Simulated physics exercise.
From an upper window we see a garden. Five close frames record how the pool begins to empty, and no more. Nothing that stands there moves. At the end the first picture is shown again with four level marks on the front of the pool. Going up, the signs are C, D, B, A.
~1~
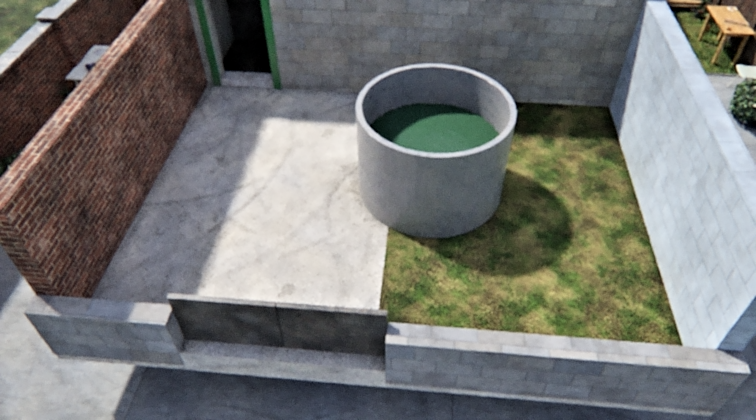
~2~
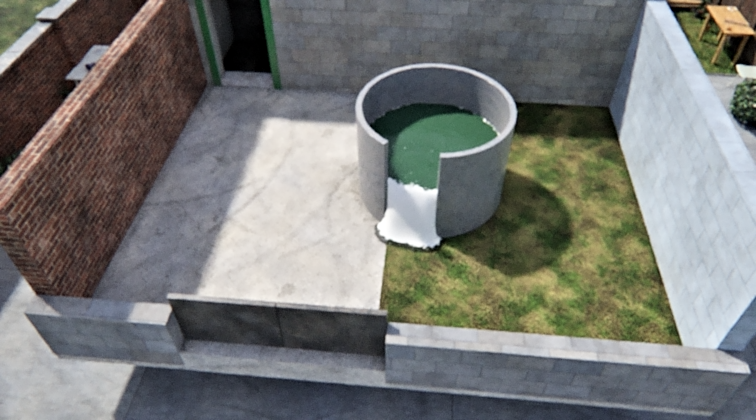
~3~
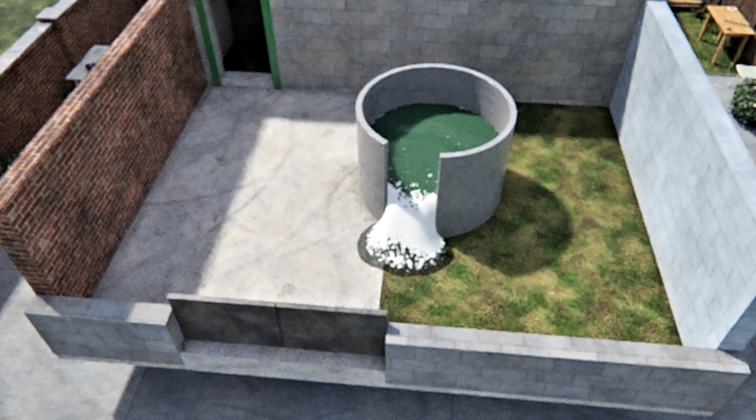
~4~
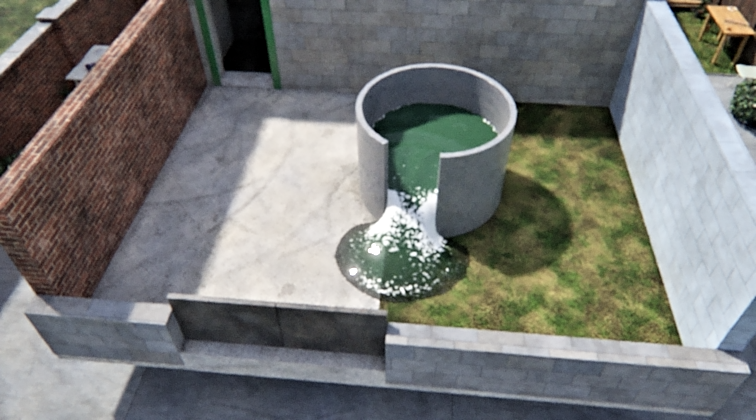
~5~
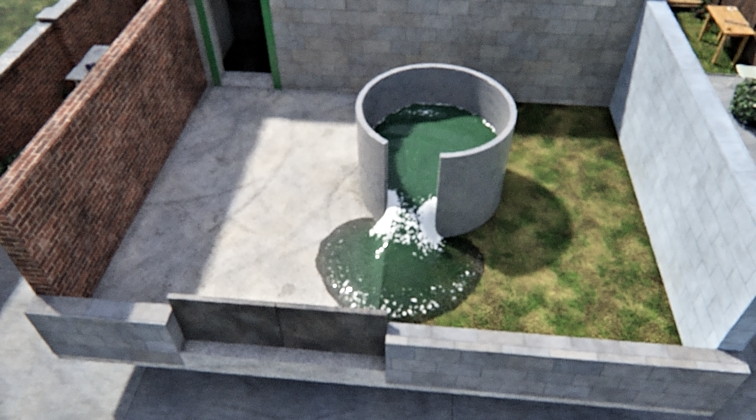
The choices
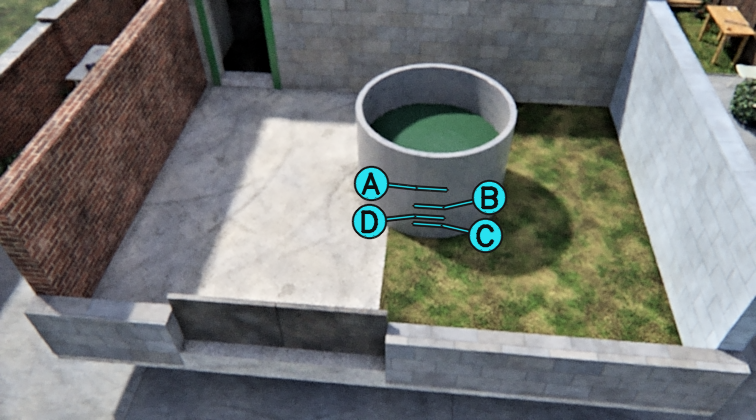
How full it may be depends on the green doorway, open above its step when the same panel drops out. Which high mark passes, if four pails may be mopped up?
It is A.
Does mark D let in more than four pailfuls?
No, that is safe.
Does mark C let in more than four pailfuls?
No, that is safe.
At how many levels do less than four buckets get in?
All of them.
On the marked copy, A at (431, 188); B at (429, 206); C at (428, 224); D at (428, 217); from the bottom up C, D, B, A.
Choosing A, a splash gets over, under a bucket.
Choosing B, nothing gets over.
Choosing C, nothing gets over.
Choosing D, nothing gets over.
